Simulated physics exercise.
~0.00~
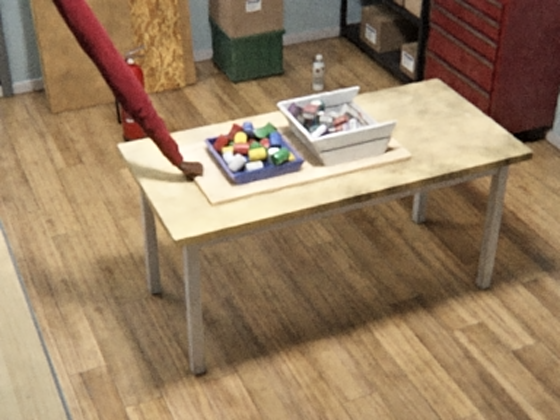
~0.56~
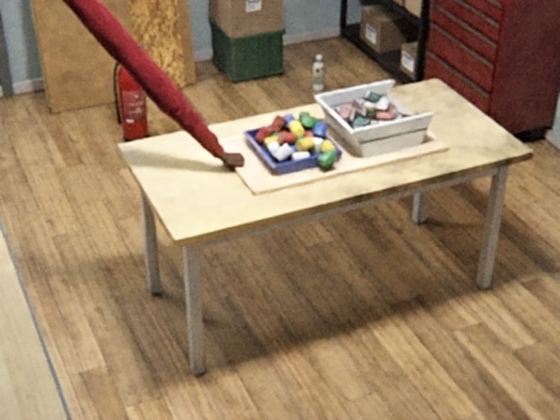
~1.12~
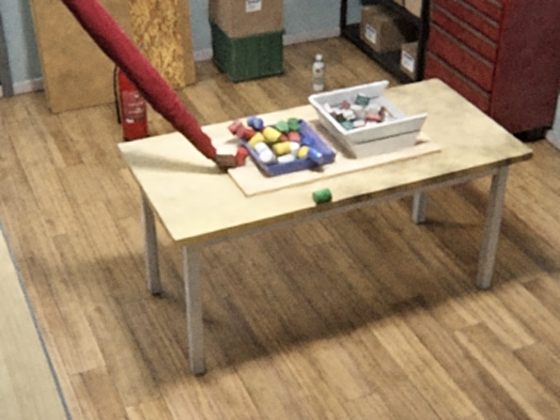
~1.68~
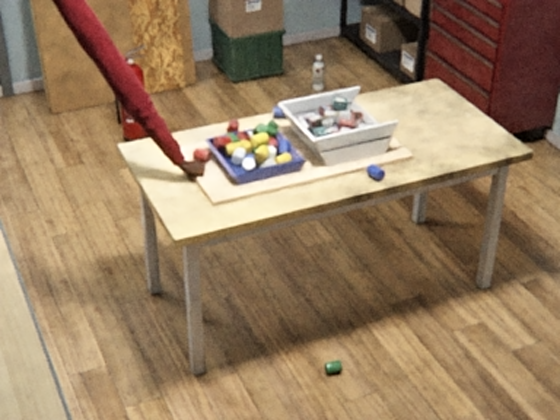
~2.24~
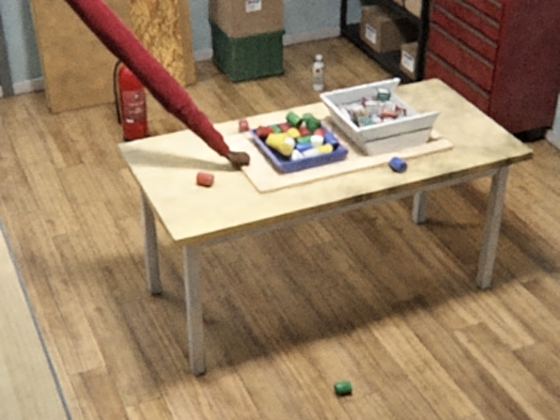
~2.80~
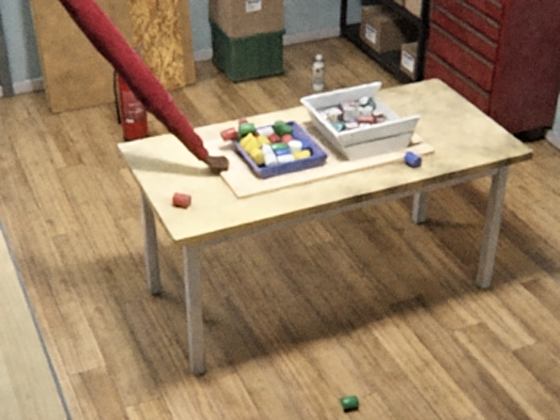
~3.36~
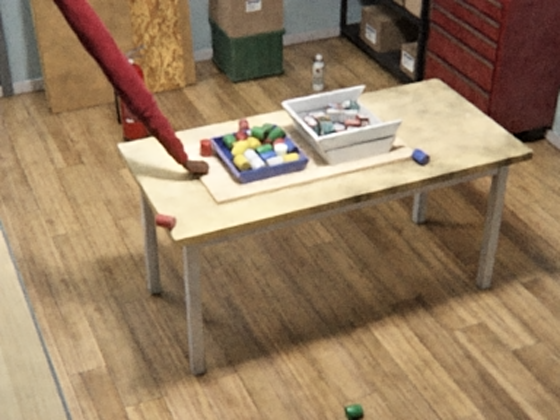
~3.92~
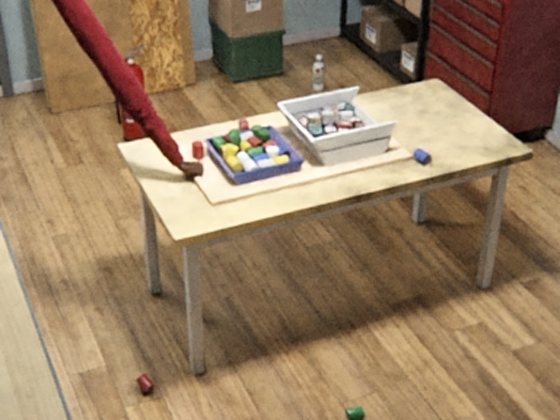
Red arm sliding a board back and forth on a table, the blue basket spilling colourful pieces, some ending on the floor.
